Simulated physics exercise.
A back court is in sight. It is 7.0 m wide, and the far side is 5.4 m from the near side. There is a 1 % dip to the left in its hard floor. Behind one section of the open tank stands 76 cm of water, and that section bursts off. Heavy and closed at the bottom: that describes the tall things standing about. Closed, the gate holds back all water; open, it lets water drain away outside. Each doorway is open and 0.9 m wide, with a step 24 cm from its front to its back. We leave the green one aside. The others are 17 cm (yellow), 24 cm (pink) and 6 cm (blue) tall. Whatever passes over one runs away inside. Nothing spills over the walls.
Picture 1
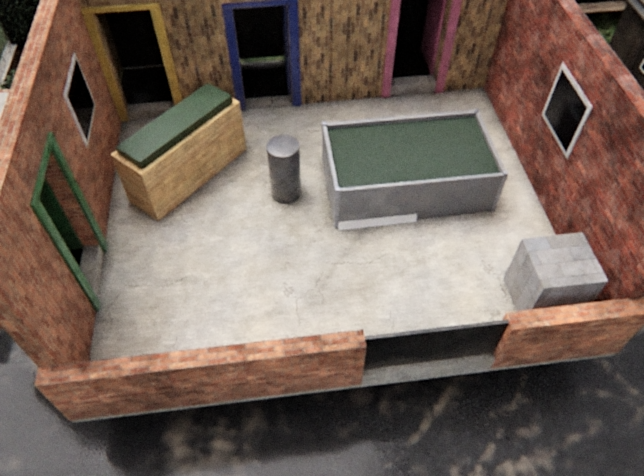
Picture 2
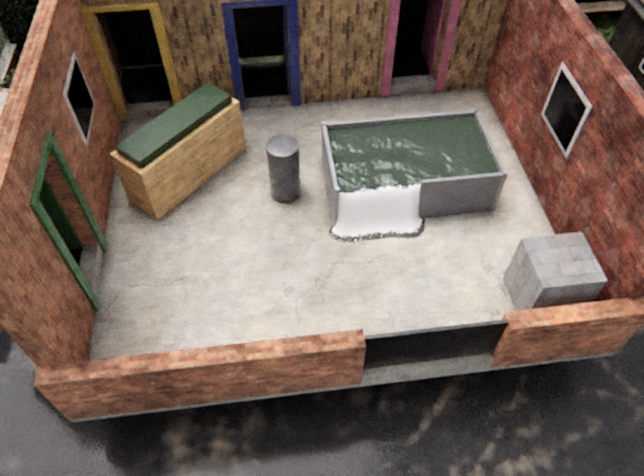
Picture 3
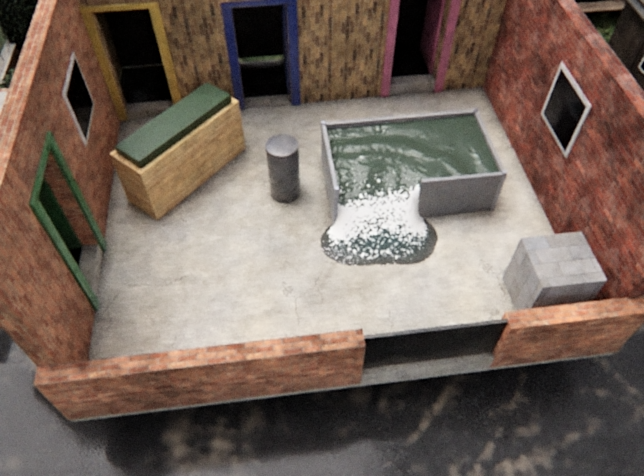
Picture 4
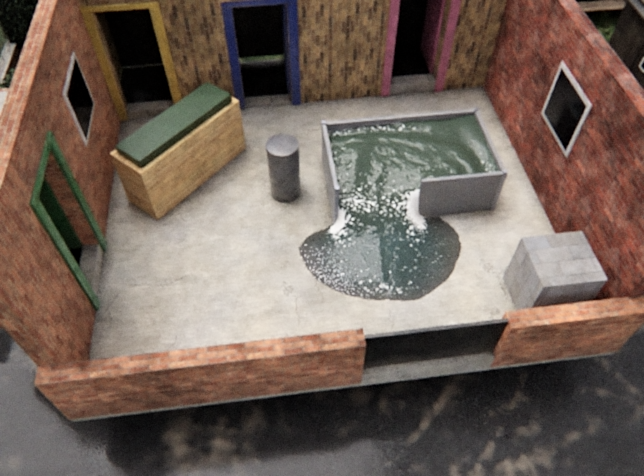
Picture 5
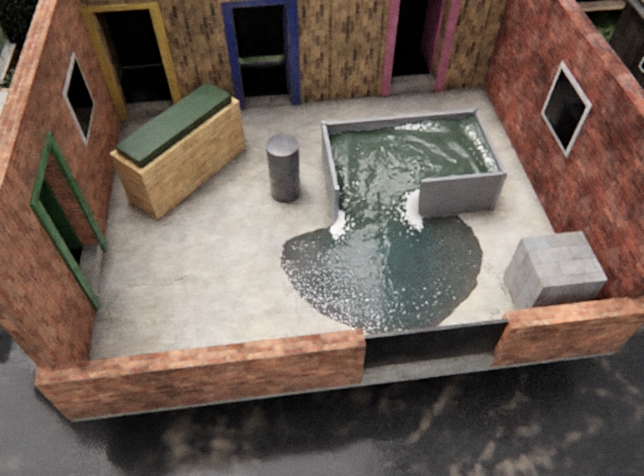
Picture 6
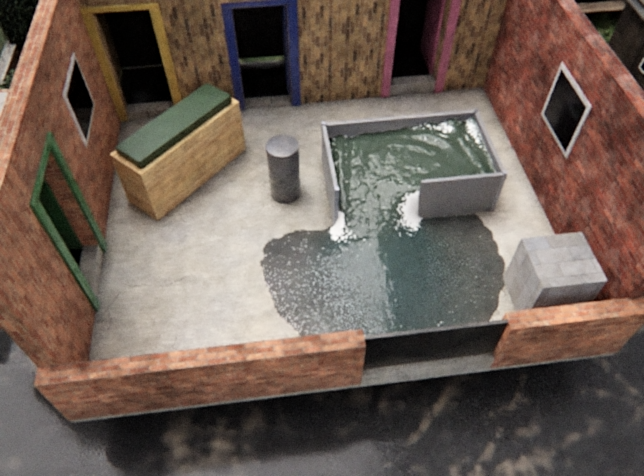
An open tank's front section bursts off, and green water pours out and spreads across the floor.
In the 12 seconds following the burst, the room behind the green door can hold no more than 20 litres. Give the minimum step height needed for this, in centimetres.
Roughly 14.5 centimetres.
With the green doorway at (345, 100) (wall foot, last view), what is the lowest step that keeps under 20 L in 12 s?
8.5 cm.
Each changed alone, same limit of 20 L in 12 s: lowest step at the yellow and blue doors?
Close to 12.0 cm (yellow) and close to 8.5 cm (blue).
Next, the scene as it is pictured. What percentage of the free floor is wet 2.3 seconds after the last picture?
Approximately 45 %.
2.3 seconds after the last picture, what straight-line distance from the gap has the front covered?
4.8 m.
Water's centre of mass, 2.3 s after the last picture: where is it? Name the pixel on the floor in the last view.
The balance point sits at roughly (358, 265).
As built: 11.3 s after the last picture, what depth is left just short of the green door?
About 11.0 centimetres.
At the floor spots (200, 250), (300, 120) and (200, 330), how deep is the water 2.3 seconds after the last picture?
Depths of roughly 0 cm, 0 cm and 11 cm, in that order.
Then, 0.7 s after the last picture water covers 25 % of the floor, deepest (44 cm) near (386, 355); it has not reached the green door.
Then, 2.3 s after the last picture water covers 45 % of the floor, deepest (36 cm) near (86, 393); 17 cm at the green door, 0 litres in over its 22 cm step.
Then, 11.3 s after the last picture water covers 100 % of the floor, deepest (13 cm) near (160, 122); 11 cm at the green door, 0 litres in over its 22 cm step.
At the green door as built, the water peaked near 19 cm, 2.9 s after the last picture.
Run again over the same 12 s with other heights there, 40 litres in over 13 cm, 5 litres over 17.5 cm. The limit of 20 litres is kept from about 14.5 cm up.
